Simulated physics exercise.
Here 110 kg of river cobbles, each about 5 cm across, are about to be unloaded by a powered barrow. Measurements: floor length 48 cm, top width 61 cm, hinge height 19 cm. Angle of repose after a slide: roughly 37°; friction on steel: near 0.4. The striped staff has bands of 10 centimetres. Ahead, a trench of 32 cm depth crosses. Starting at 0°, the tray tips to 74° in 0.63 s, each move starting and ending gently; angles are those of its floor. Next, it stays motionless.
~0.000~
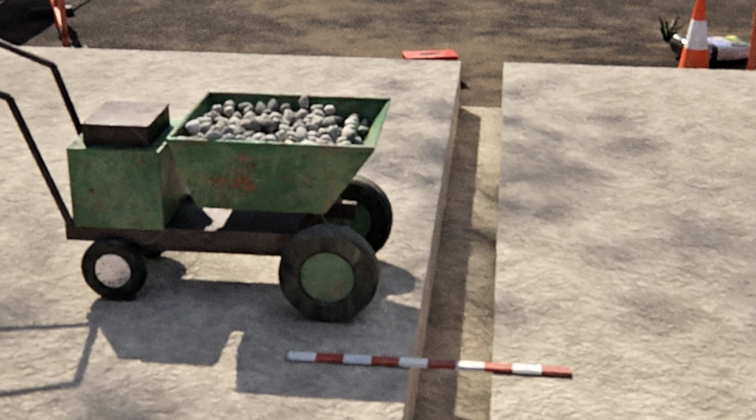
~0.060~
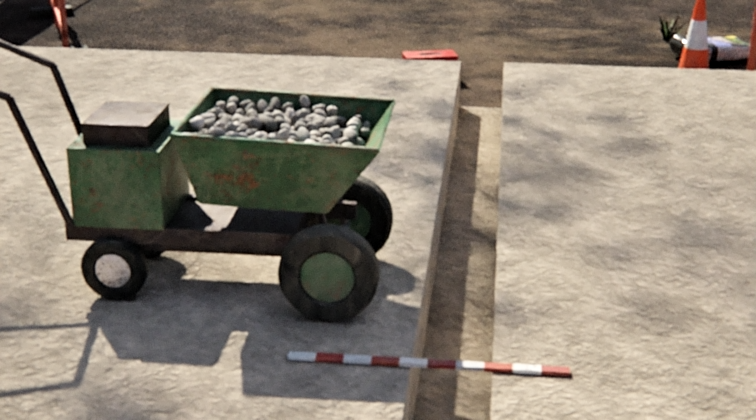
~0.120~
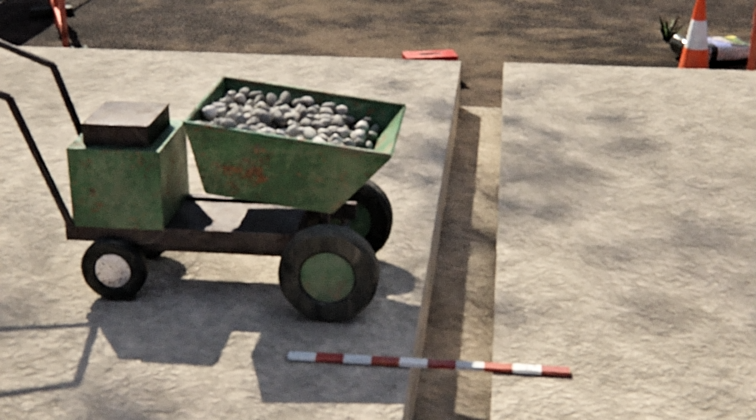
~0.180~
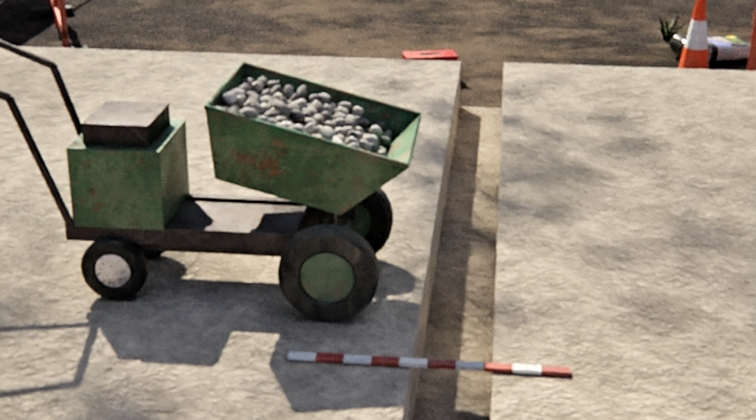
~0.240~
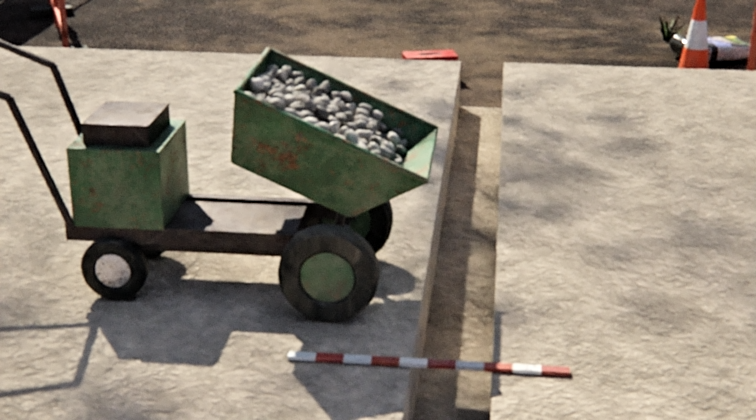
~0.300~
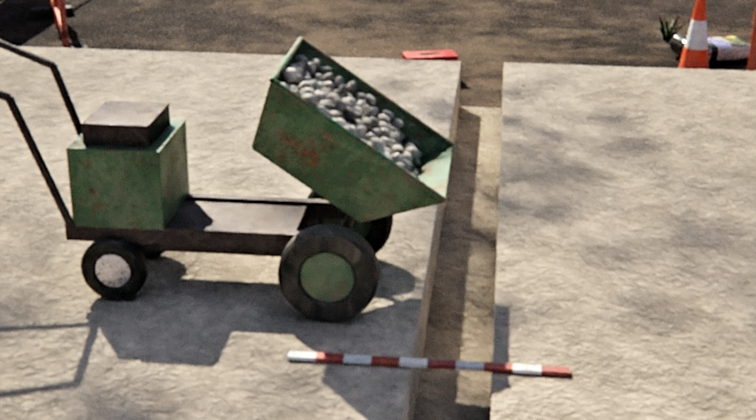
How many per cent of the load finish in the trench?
About 25 per cent.
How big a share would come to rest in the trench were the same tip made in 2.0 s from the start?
That would give about 45 percent.
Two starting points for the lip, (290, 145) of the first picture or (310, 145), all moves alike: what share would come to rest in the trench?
Roughly 90 in a hundred from the first, 80 in a hundred from the second.
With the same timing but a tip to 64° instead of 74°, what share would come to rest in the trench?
About 20 per cent would end up in the trench.
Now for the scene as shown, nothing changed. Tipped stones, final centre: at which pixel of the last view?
I'd point to around (552, 294).
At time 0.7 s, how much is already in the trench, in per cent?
By then, around 5 percent.
After 0.5 s the floor is at 62°; 100 % in the tray; the foremost stones are at (464, 232).
After 0.7 s the floor is at 74°; 61 % in the tray, 3 % in the trench, 36 % past the trench; the foremost stones are at (571, 288).
After 1.1 s the floor is at 74°; 16 % in the tray, 9 % in the trench, 75 % past the trench; the foremost stones are past the picture's edge.
After 3.0 s the floor is at 74°; 0 % in the tray, 25 % in the trench, 75 % past the trench; the foremost stones are past the picture's edge.
